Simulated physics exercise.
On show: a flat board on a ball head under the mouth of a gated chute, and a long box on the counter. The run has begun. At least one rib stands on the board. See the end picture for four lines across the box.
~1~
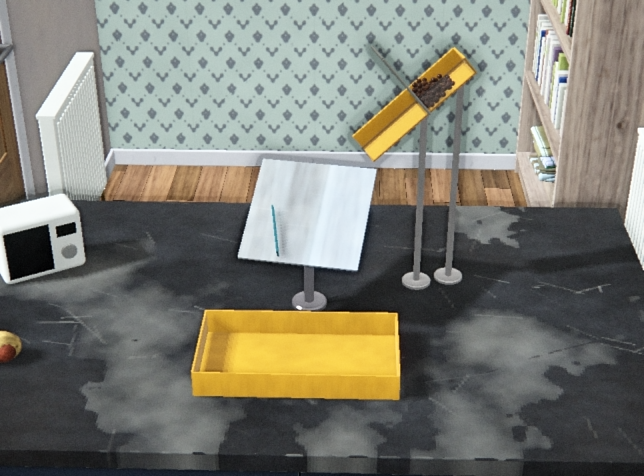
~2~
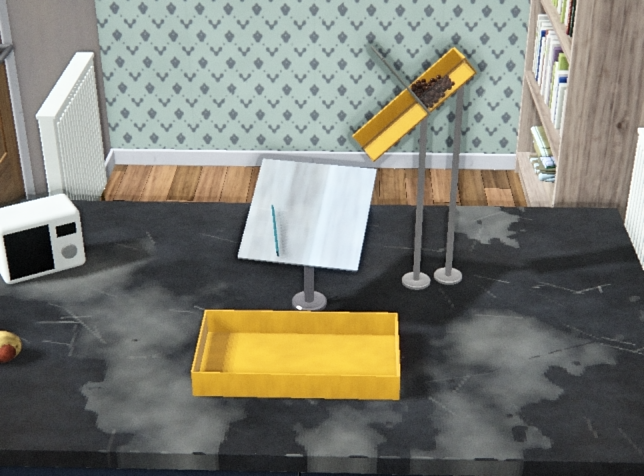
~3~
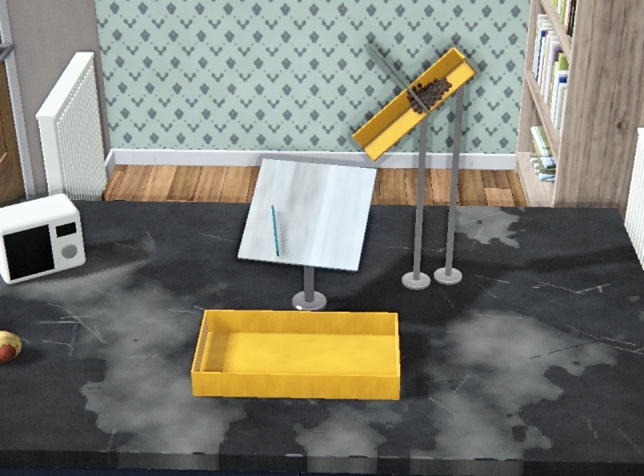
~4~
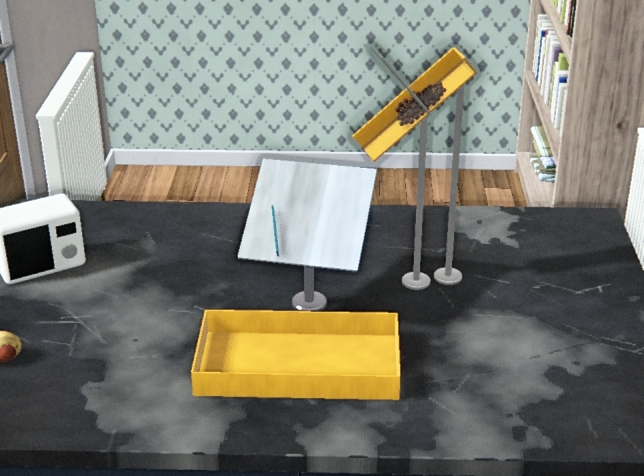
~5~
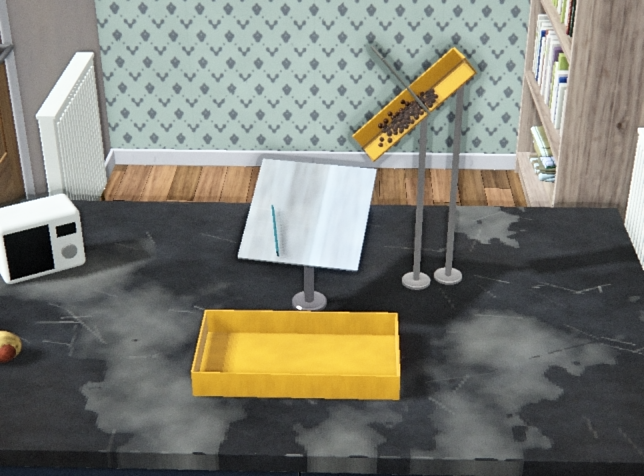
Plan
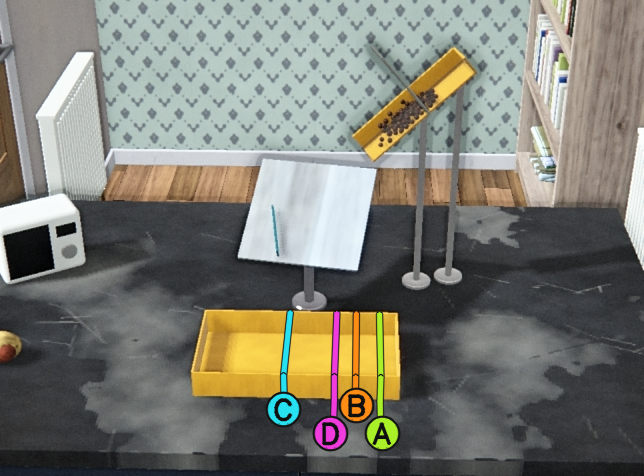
Small brown balls slide down a raised, sloping yellow chute behind a tilted pale board.
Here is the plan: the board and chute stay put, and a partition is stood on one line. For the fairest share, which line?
C beats the others.
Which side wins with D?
Left.
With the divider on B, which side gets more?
Left.
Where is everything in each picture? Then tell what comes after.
The first frame shows load behind the gate at (430, 93), chocolate balls; lip of the chute at (369, 156), sloping fairly steeply.
The second frame shows middle of the board at (308, 212), tilted fairly steeply; middle of its low edge at (297, 264); of its high edge at (319, 164).
The third frame shows front corners of the box at (192, 372) and (399, 376), empty; front of the load at (416, 110).
The fourth frame shows middle of the load at (420, 102); its front at (402, 124), about a third of the way to the lip; rib from (272, 205) to (277, 251).
The fifth frame shows middle of the load at (408, 113); its front at (381, 145), most of the way to the lip.
On the marked copy, line A crosses the front rim at (380, 376); line B crosses the front rim at (355, 375); line C crosses the front rim at (283, 374); line D crosses the front rim at (334, 375).
With A, of what is caught, nearly all on the left of the divider, a stray few on the right.
With B, of what is caught, all on the left of the divider, none on the right.
With C, of what is caught, about half on the left of the divider, about half on the right.
With D, of what is caught, all on the left of the divider, none on the right.
